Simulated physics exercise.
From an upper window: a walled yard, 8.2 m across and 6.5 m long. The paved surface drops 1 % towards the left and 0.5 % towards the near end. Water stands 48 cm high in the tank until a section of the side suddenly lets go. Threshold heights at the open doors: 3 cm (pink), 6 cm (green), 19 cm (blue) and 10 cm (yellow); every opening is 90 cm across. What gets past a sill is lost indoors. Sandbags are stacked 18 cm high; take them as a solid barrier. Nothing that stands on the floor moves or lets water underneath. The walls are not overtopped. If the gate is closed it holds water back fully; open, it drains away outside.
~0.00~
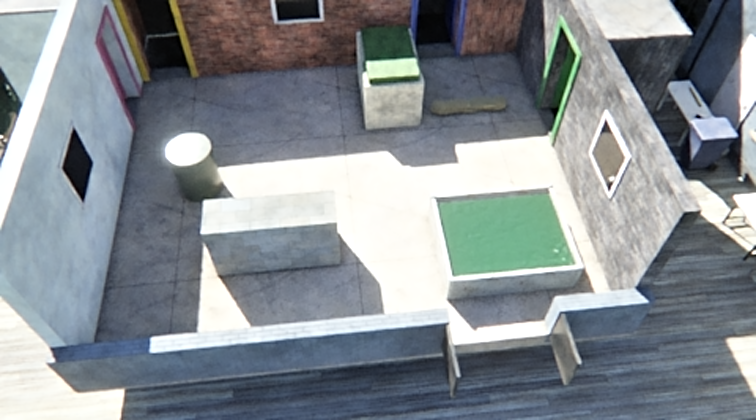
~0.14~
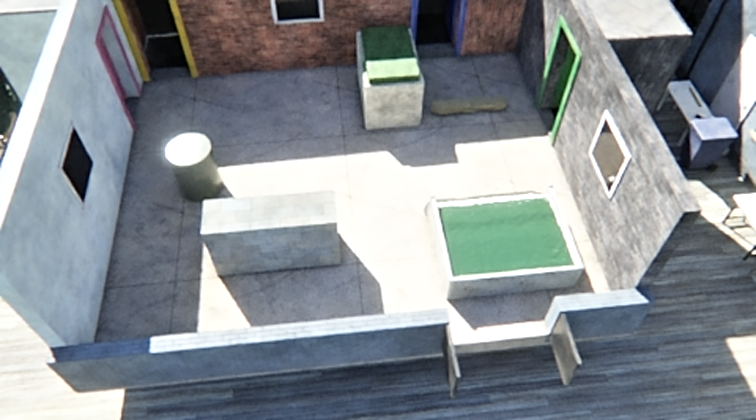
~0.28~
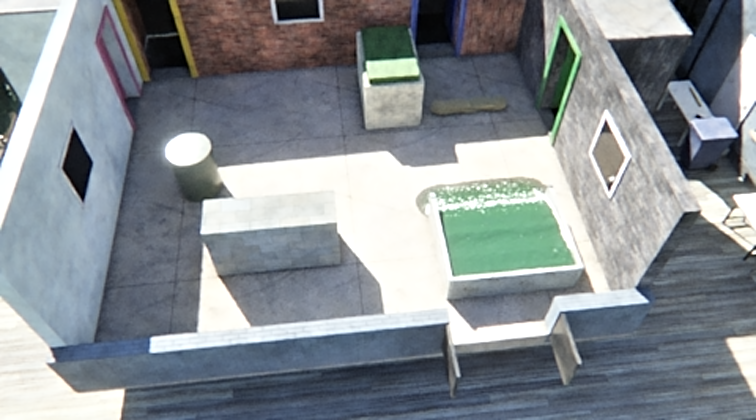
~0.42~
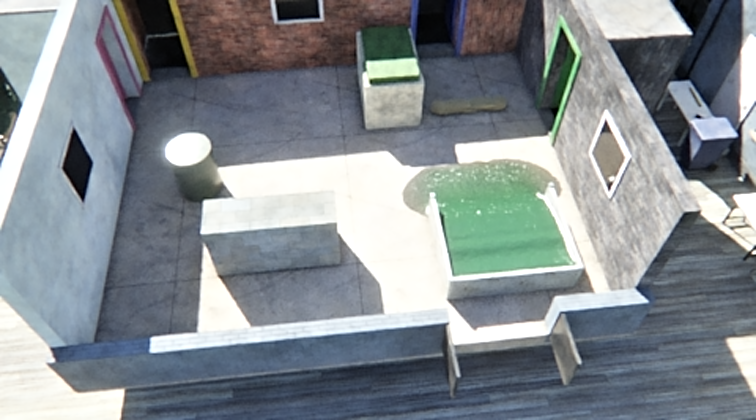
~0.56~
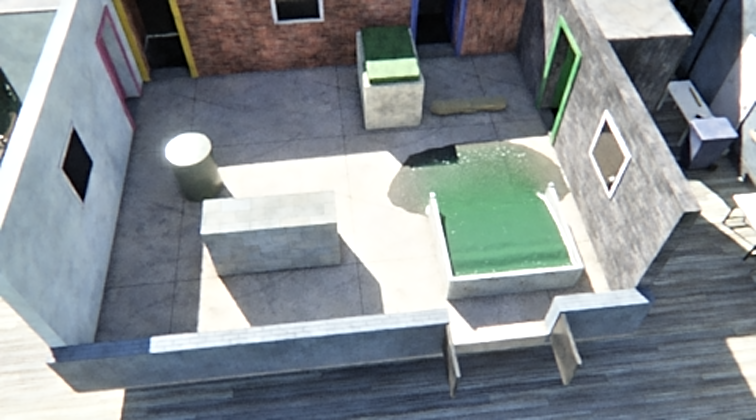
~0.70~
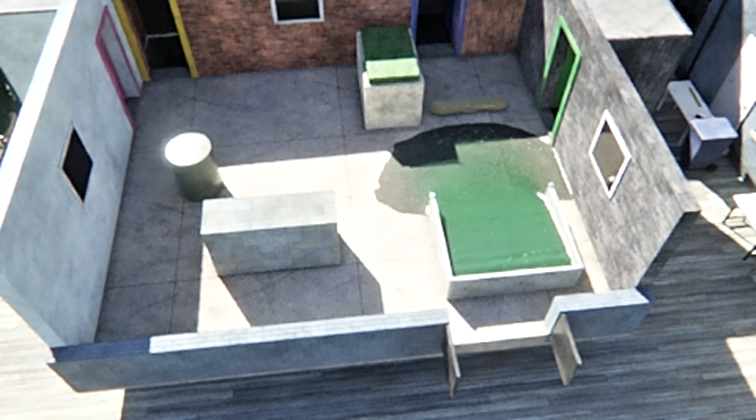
In a walled yard, green water pours from a tank's far side and spreads across the paving.
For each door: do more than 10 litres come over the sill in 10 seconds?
Door by door: At the pink door it exceeds the limit; at the green door it goes over the limit; at the blue door it does not reach the limit; at the yellow door it does not reach the limit.
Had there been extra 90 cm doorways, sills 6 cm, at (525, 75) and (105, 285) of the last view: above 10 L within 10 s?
In that order: Over, under.
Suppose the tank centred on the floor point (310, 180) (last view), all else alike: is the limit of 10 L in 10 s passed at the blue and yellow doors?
Against that limit: Blue below, yellow over.
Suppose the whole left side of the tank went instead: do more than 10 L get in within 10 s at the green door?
Against that limit: Green below.
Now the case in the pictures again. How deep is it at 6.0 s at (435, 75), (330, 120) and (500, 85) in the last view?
In that order: 10, 1 and 6 cm.
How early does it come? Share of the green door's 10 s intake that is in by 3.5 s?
About 60 per cent.
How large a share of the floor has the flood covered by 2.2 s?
Some 30 per cent of it.
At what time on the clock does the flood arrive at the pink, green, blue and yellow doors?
Pink 4.5 s, green 1.0 s, blue 2.0 s, yellow 5.0 s.
After 1.4 s water covers 20 % of the floor and is deepest (28 cm) near (458, 115); pink door not reached, green door 8 cm at the sill, 0 L in, blue door not reached, yellow door not reached.
After 2.2 s water covers 30 % of the floor and is deepest (26 cm) near (440, 117); pink door not reached, green door 10 cm at the sill, 2 L in, blue door 10 cm at the sill, 0 L in, yellow door not reached.
After 3.5 s water covers 40 % of the floor and is deepest (18 cm) near (458, 57); pink door not reached, green door 14 cm at the sill, 39 L in, blue door 15 cm at the sill, 0 L in, yellow door not reached.
After 6.0 s water covers 65 % of the floor and is deepest (12 cm) near (497, 99); pink door 5 cm at the sill, 2 L in, green door 6 cm at the sill, 67 L in, blue door 10 cm at the sill, 0 L in, yellow door 2 cm at the sill, 0 L in.
After 10.0 s water covers 70 % of the floor and is deepest (8 cm) near (115, 232); pink door 6 cm at the sill, 24 L in, green door 3 cm at the sill, 68 L in, blue door 6 cm at the sill, 0 L in, yellow door 4 cm at the sill, 0 L in.
